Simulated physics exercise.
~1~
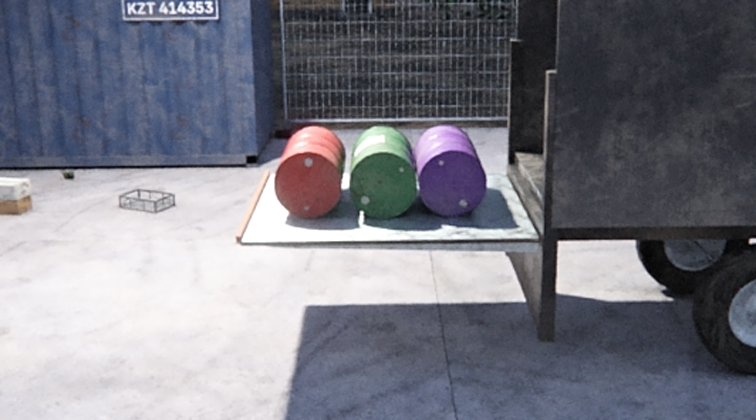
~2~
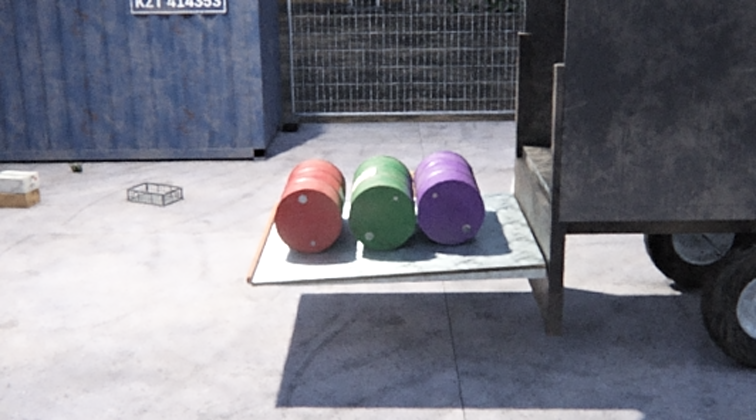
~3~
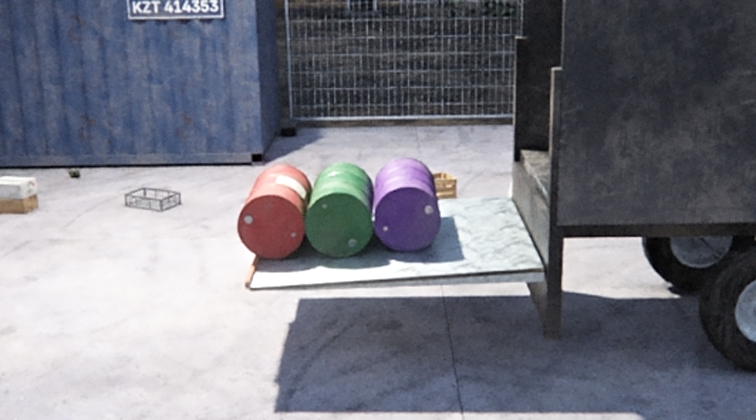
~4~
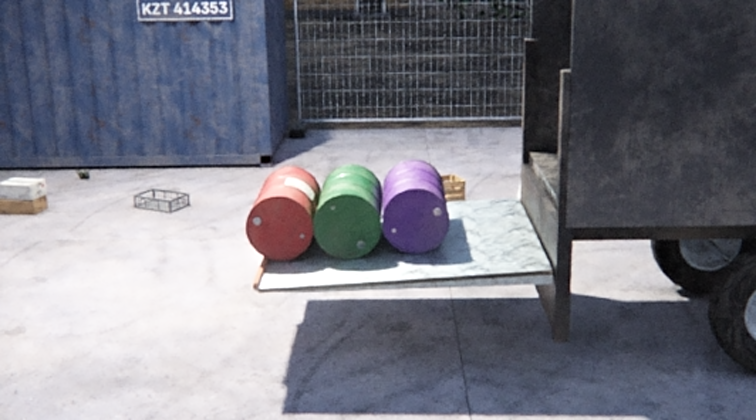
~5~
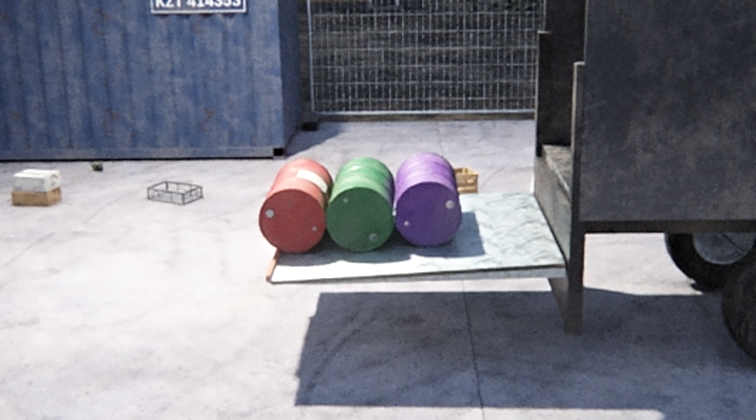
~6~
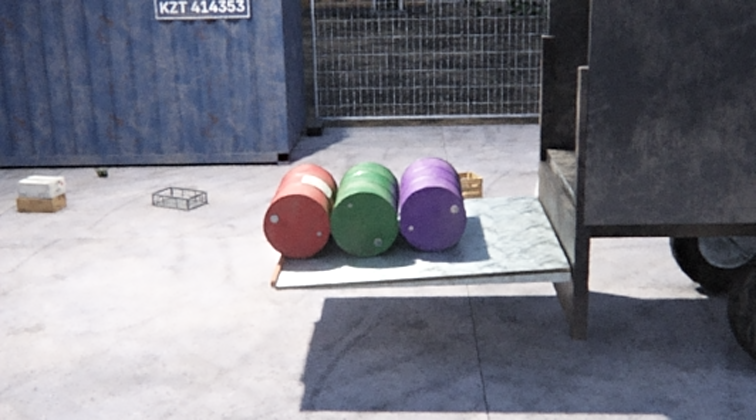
Three drums, red, green and purple, lie side by side on a lift platform behind a dark van body as it sinks and tilts; they roll left together towards its outer edge and come to rest there, all still on the platform.
